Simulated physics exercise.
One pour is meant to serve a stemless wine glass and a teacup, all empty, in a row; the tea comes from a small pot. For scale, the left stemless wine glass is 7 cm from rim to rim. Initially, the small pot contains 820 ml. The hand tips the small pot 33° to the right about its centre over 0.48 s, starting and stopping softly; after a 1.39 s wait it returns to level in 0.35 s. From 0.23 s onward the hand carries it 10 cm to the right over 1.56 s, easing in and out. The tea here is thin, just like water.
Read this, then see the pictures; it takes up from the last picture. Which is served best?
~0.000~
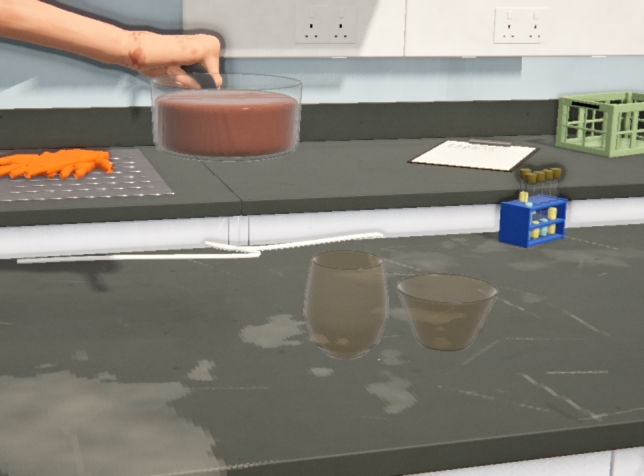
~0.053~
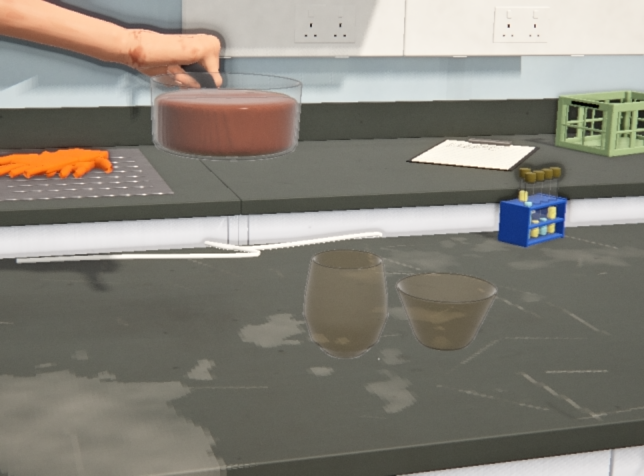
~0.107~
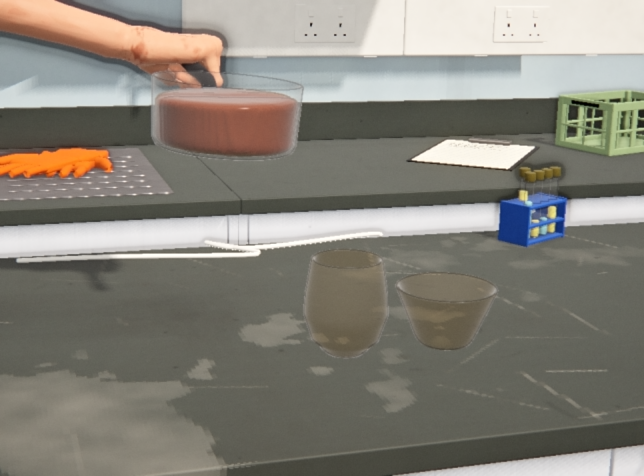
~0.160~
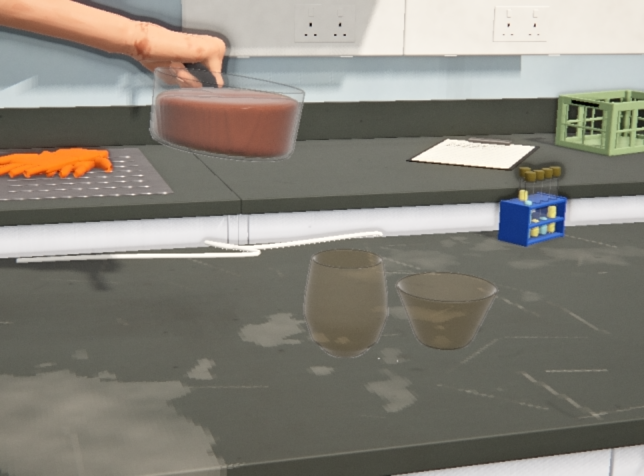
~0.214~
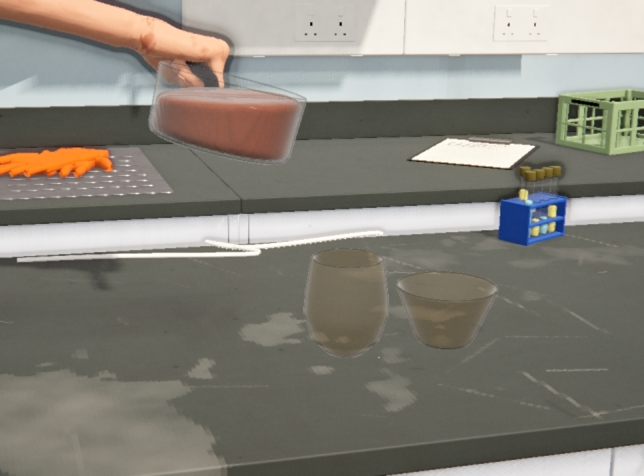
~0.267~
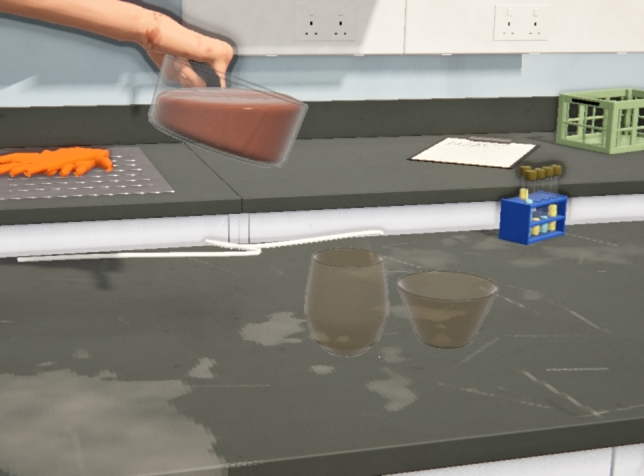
That would be the one furthest to the right.
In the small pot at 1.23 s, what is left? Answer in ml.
Roughly 510 ml.
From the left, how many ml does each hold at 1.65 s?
Left about 50 ml, right about 60 ml.
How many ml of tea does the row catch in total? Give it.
Roughly 150 ml in total.
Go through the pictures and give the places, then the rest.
The first frame shows tilt 0°; pouring edge (298, 83); surface from (154, 99) to (294, 97); the left stemless wine glass's rim runs from (314, 264) to (380, 260); the right teacup's rim runs from (400, 293) to (493, 286).
The second frame shows tilt 1°; pouring edge (298, 83); surface from (154, 99) to (294, 97).
The third frame shows tilt 4°; pouring edge (299, 86); surface from (155, 97) to (295, 98).
The fourth frame shows tilt 8°; pouring edge (301, 92); surface from (156, 96) to (295, 99).
The fifth frame shows tilt 14°; pouring edge (302, 99); surface from (155, 96) to (298, 99).
The sixth frame shows tilt 19°; pouring edge (303, 106); surface from (157, 97) to (301, 99).
After 0.82 s the tilt is 33° and from the left they hold 45 ml, 5 ml, the small pot 580 ml, and 90 ml is on the counter.
After 1.23 s the tilt is 33° and from the left they hold 55 ml, 30 ml, the small pot 505 ml, and 195 ml is on the counter.
After 1.65 s the tilt is 33° and from the left they hold 55 ml, 65 ml, the small pot 460 ml, and 220 ml is on the counter.
After 2.12 s the tilt is 7° and from the left they hold 55 ml, 95 ml, the small pot 445 ml, and 230 ml is on the counter.
In the end from the left they hold 55 ml, 95 ml, the small pot 445 ml, and 230 ml is on the counter.
